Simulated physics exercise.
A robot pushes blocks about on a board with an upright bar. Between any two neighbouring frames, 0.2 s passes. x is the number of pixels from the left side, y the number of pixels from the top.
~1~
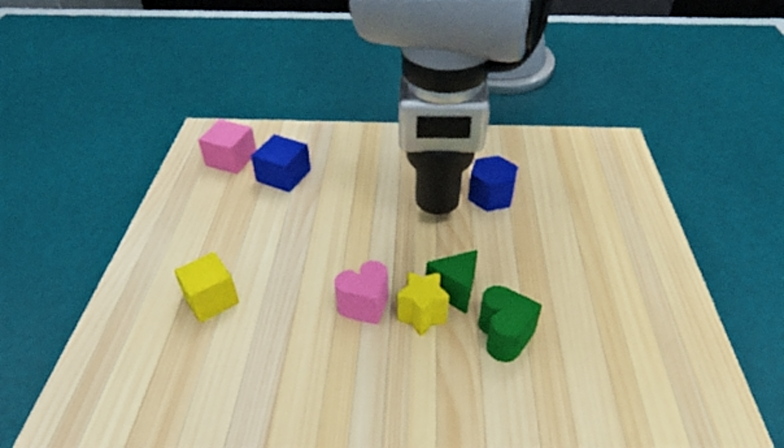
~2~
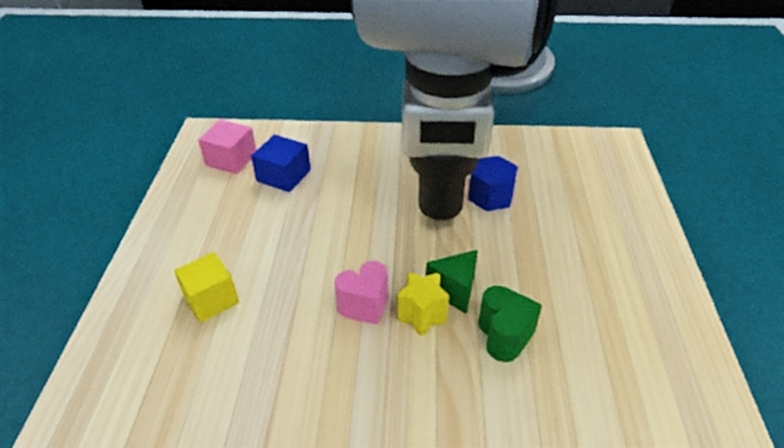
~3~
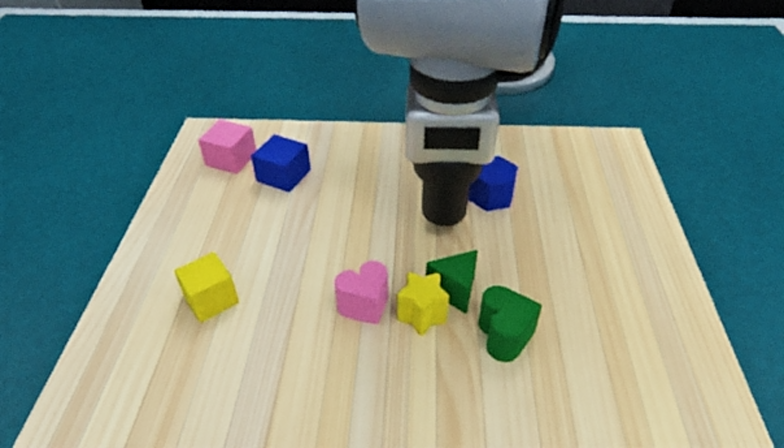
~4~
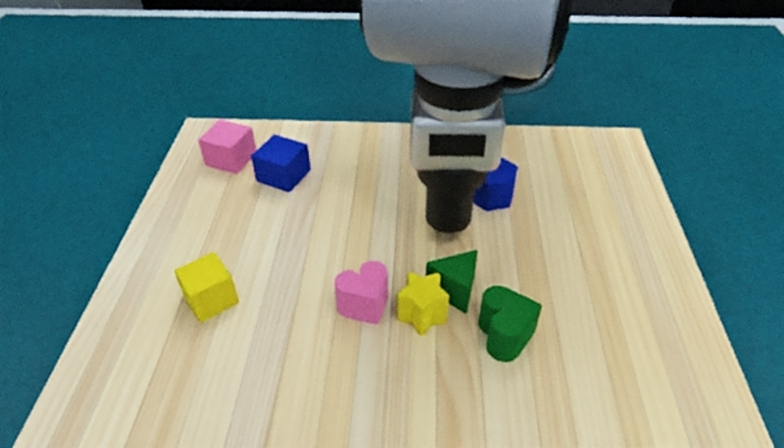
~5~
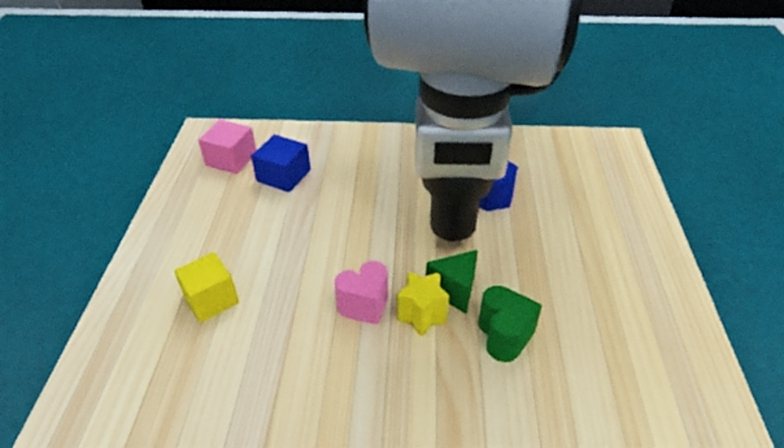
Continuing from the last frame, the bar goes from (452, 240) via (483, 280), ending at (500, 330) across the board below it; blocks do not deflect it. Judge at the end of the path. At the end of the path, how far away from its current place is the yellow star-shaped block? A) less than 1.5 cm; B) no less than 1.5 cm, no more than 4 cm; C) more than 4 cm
I'll go with A - less than 1.5 cm.
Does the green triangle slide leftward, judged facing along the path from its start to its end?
No.
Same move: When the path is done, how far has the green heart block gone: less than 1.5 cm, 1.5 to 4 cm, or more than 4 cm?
It falls in the 1.5 to 4 cm band.
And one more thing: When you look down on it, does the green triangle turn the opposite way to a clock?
I'd say no.
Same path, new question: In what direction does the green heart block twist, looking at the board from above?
My prediction: CCW.
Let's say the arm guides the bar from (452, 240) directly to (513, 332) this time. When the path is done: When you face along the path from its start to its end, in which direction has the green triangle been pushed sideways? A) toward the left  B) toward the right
B.
The first path, step by step. One third of the way, bar at (476, 251); green triangle at (459, 269), turned 20° clockwise.
Two thirds of the way, bar at (492, 282); yellow star-shaped block at (418, 290), turned 15° clockwise; green triangle at (458, 289), turned 55° clockwise; green heart block at (513, 316), turned 15° anticlockwise.
At the end, bar at (503, 315); yellow star-shaped block at (415, 291), turned 25° clockwise; green triangle at (460, 305), turned 95° clockwise; blue hexagonal block in place; green heart block at (526, 347), turned 45° anticlockwise.
